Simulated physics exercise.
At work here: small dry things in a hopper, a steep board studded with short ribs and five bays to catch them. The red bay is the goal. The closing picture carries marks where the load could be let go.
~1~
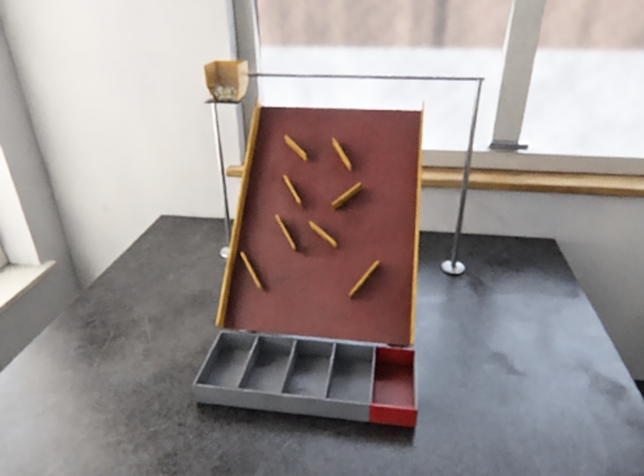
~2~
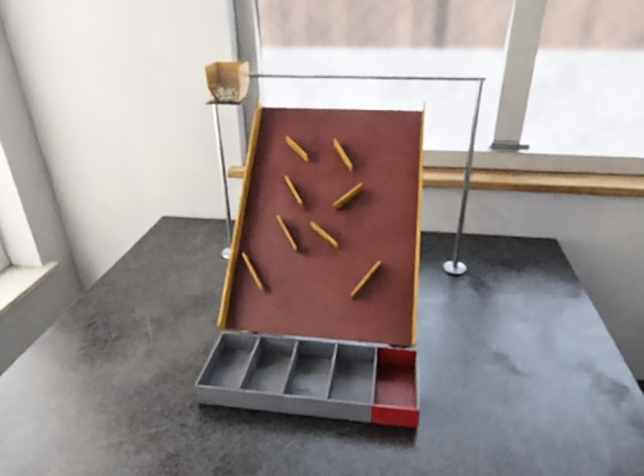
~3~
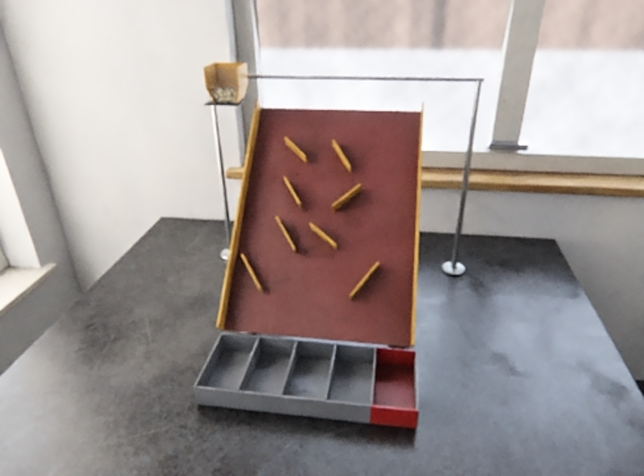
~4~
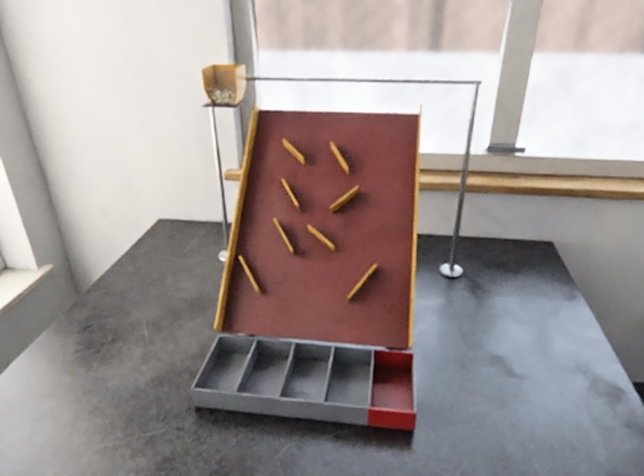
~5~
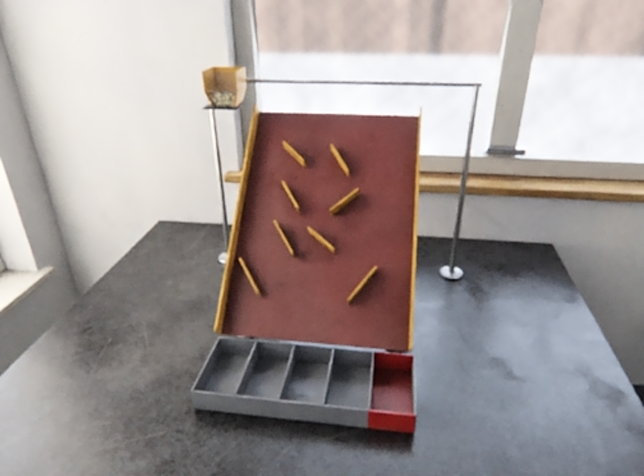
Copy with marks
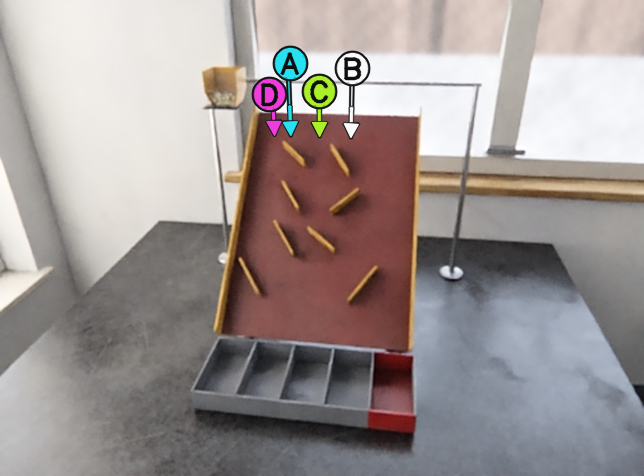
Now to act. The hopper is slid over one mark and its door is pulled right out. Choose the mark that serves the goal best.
B beats the others.
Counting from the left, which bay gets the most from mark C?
The third from the left.
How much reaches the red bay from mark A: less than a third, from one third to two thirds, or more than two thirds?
It is less than a third.
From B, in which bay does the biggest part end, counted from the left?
The fifth from the left.
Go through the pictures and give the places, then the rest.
Hopper (229, 94), white beans, door shut, in the first picture.
Ribs (286, 136) to (307, 156), (334, 139) to (351, 165), (286, 176) to (302, 203), in the second picture.
Ribs (332, 206) to (361, 184), (276, 217) to (295, 250), (310, 223) to (336, 245), in the third picture.
Ribs (239, 256) to (258, 291), (348, 298) to (376, 264), in the fourth picture.
Red bay (391, 420), number 5 of 5 from the left, in the fifth picture.
On the marked copy, mark A meets the board at (290, 130); mark B meets the board at (351, 132); mark C meets the board at (319, 131); mark D meets the board at (274, 130).
With A, just a few in the red bay, almost all in other bays, about a tenth held on the board, just a few outside the box.
With B, roughly half in the red bay, roughly a third in other bays, just a few held on the board, just a few outside the box.
With C, just a few in the red bay, almost all in other bays.
With D, not one piece in the red bay, almost all in other bays.
